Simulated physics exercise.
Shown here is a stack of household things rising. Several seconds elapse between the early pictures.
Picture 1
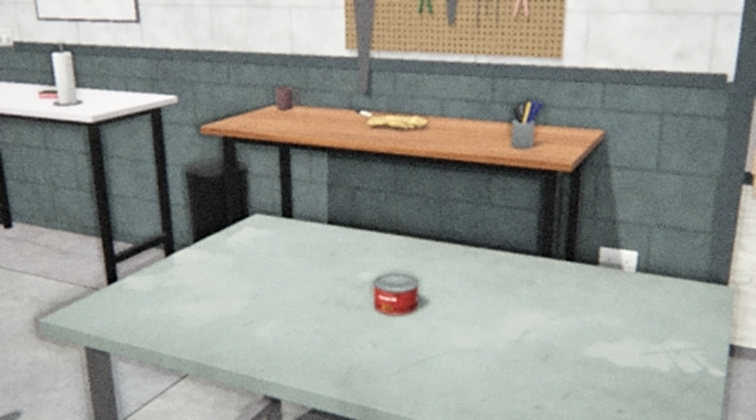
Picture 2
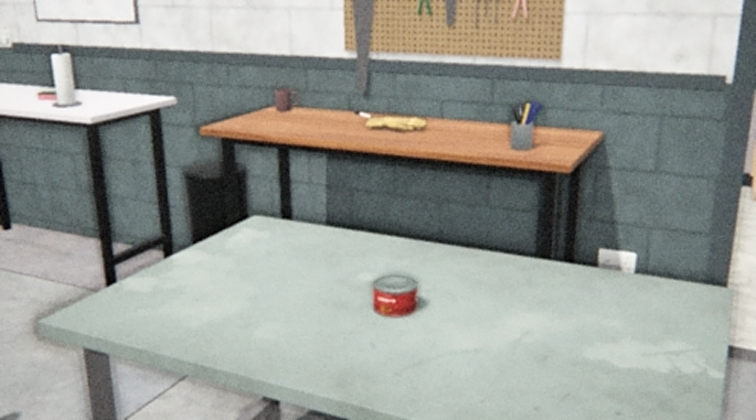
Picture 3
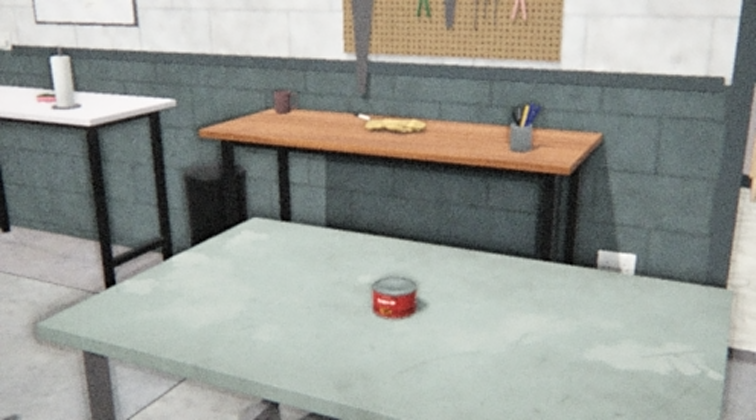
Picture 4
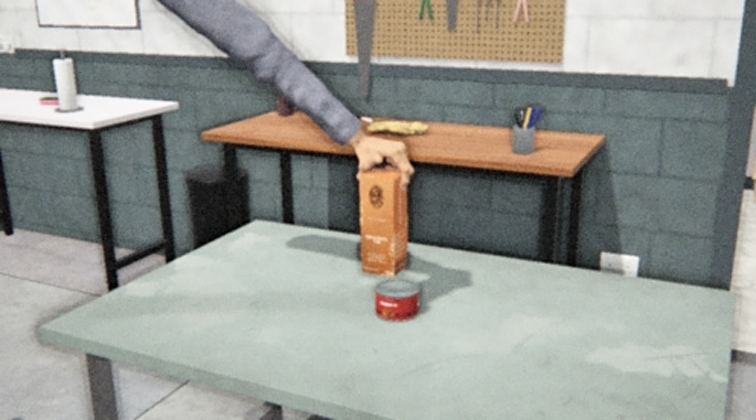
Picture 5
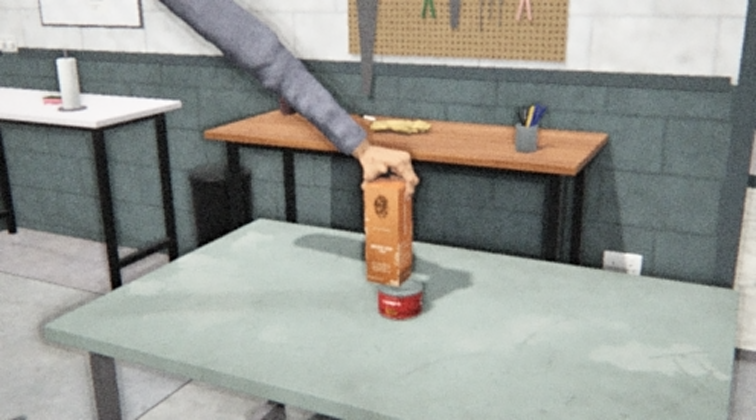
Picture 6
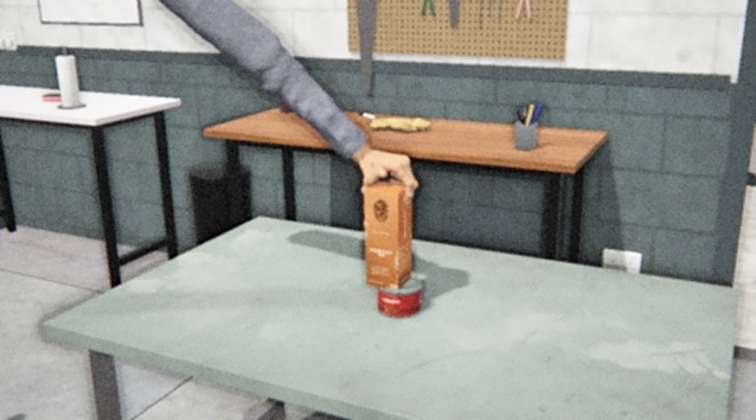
To begin with, a small red tub sits alone and still on a pale green table in a workshop. Then an arm in a grey-blue sleeve reaches in from the upper left, lowering a tall orange carton a short way onto the tub, slightly left of centre, with the hand still gripping its top.
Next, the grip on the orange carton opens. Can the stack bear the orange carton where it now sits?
Yes.
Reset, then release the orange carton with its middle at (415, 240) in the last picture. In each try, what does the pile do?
In the end the pile does not fall.
Then, 0.20 s past the last view, nothing moves.
Then, 0.50 s past the last view, orange carton resting near (388, 236).
Finally, both still in place. Final places as the last picture's camera would see them, orange carton near (388, 236). The pile holds.
